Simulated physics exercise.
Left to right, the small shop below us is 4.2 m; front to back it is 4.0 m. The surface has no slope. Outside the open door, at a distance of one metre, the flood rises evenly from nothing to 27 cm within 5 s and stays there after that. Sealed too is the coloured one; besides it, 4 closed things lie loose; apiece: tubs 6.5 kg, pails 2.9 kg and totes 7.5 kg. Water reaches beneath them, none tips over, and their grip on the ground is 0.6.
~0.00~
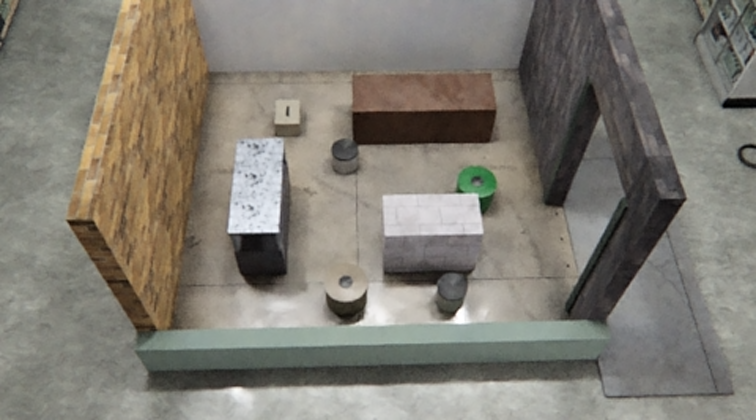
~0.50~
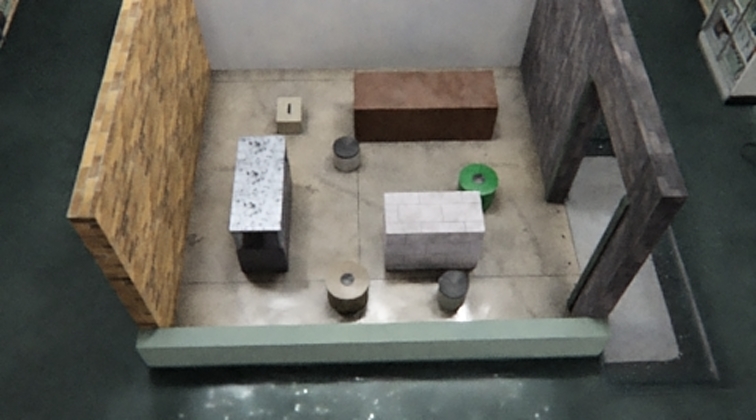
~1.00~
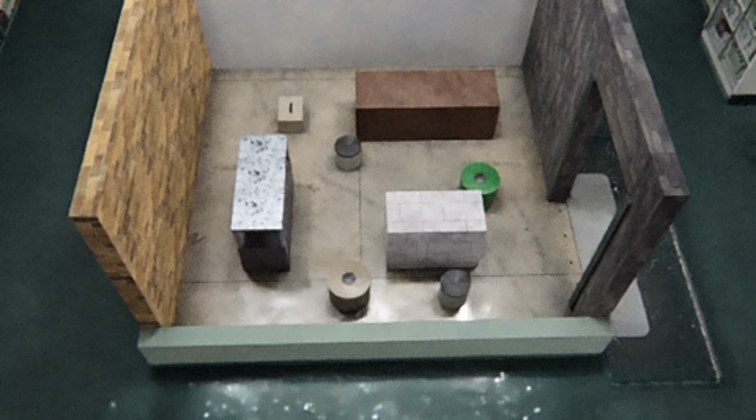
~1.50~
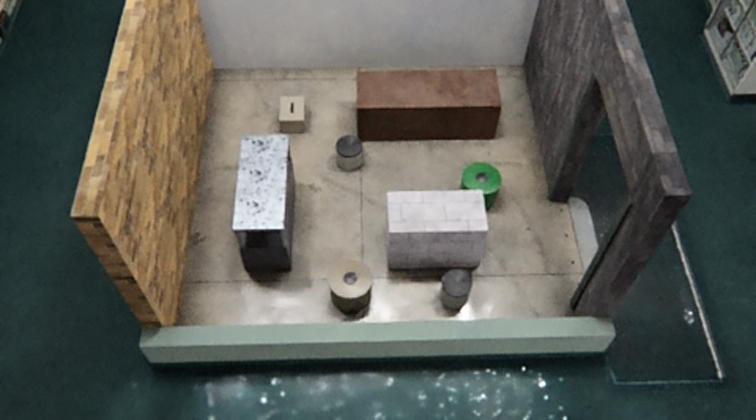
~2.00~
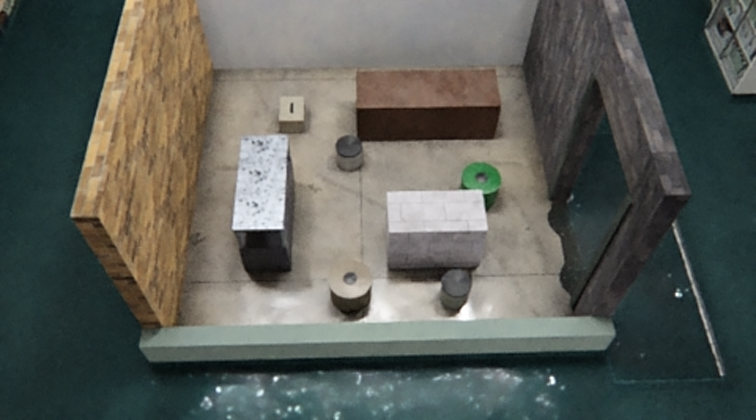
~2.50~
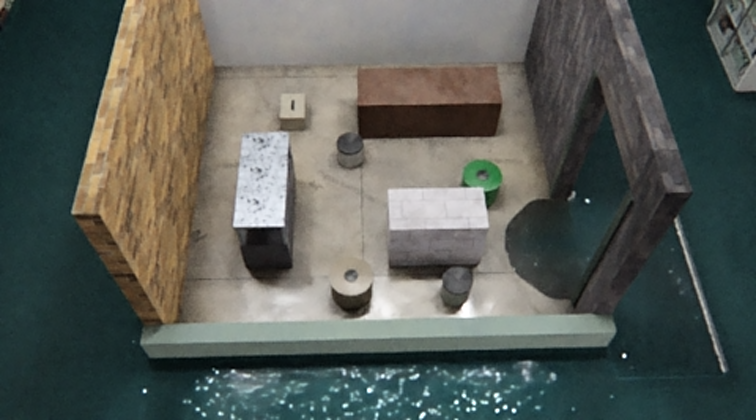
Dark green water spreads around a small, roofless shop, seen from high above its low, pale green front wall. Inside, a speckled grey block stands left, a reddish-brown one at the back and a whitish one right of centre, with a green round container and smaller tubs between. The water covers the grey slab outside the right-hand doorway, then enters in a rounded patch, while the objects stay put and the view barely shifts.
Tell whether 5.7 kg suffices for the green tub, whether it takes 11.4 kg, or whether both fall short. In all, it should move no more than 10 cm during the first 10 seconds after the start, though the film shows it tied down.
It takes more than either ballast.
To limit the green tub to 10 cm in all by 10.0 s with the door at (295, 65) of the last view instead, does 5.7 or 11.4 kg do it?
In that setup neither mass works.
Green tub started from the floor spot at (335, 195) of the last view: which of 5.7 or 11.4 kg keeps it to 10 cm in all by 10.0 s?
Outcome - failure with both.
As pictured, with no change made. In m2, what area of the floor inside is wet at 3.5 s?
My estimate is roughly 2.0 m2.
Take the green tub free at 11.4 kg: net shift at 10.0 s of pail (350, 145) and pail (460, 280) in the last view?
One is off by 120 cm, the other by 400 cm, in the order asked.
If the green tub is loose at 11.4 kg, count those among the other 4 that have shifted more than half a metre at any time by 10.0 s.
Answer: 4.
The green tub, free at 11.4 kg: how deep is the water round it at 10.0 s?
Close to 20 cm deep.
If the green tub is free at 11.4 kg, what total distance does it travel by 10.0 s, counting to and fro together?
It covers some 450 cm altogether.
After 3.5 s the green tub would be 3 cm from its start with 5.7 kg and 0 cm from its start with 11.4 kg; 3 cm of water round it then.
After 4.5 s the green tub would be 60 cm from its start with 5.7 kg and 35 cm from its start with 11.4 kg; 4 cm of water round it then.
After 7.0 s the green tub would be 124 cm from its start with 5.7 kg and 136 cm from its start with 11.4 kg; 9 cm of water round it then.
After 10.0 s the green tub would be 177 cm from its start with 5.7 kg and 359 cm from its start with 11.4 kg; 20 cm of water round it then.
